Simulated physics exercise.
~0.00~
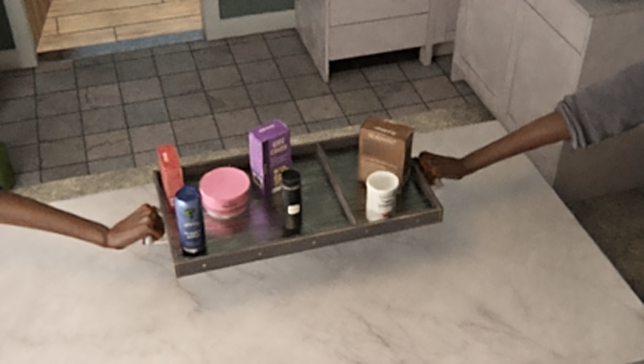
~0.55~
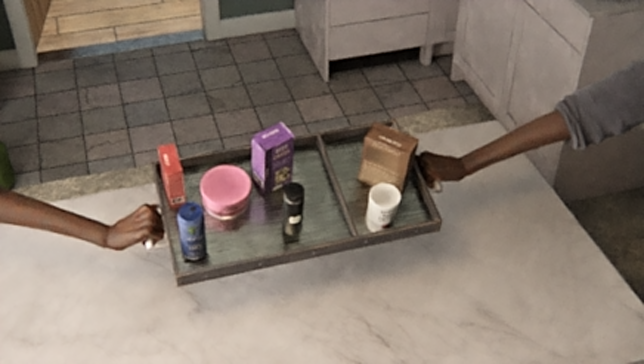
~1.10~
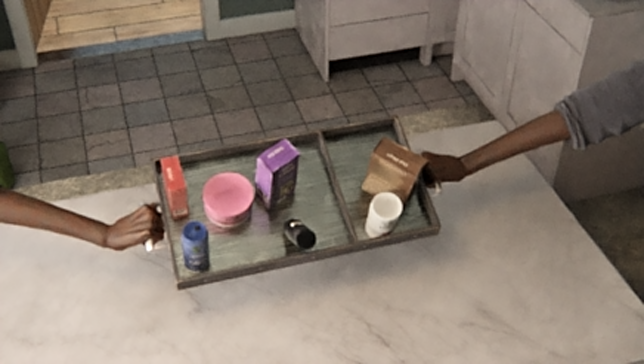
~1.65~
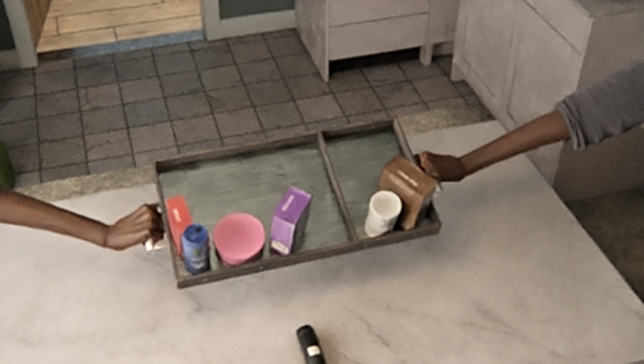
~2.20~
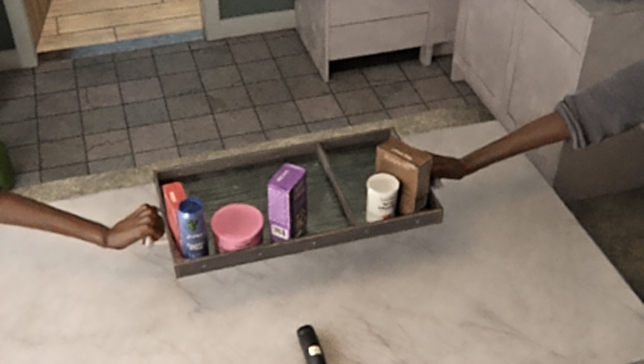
A serving tray held by two hands tipped down toward the near side, sending the black shaker over the rim onto the counter while the cartons, packets and pink tub slid forward, then it leveled with everything else still aboard and upright.
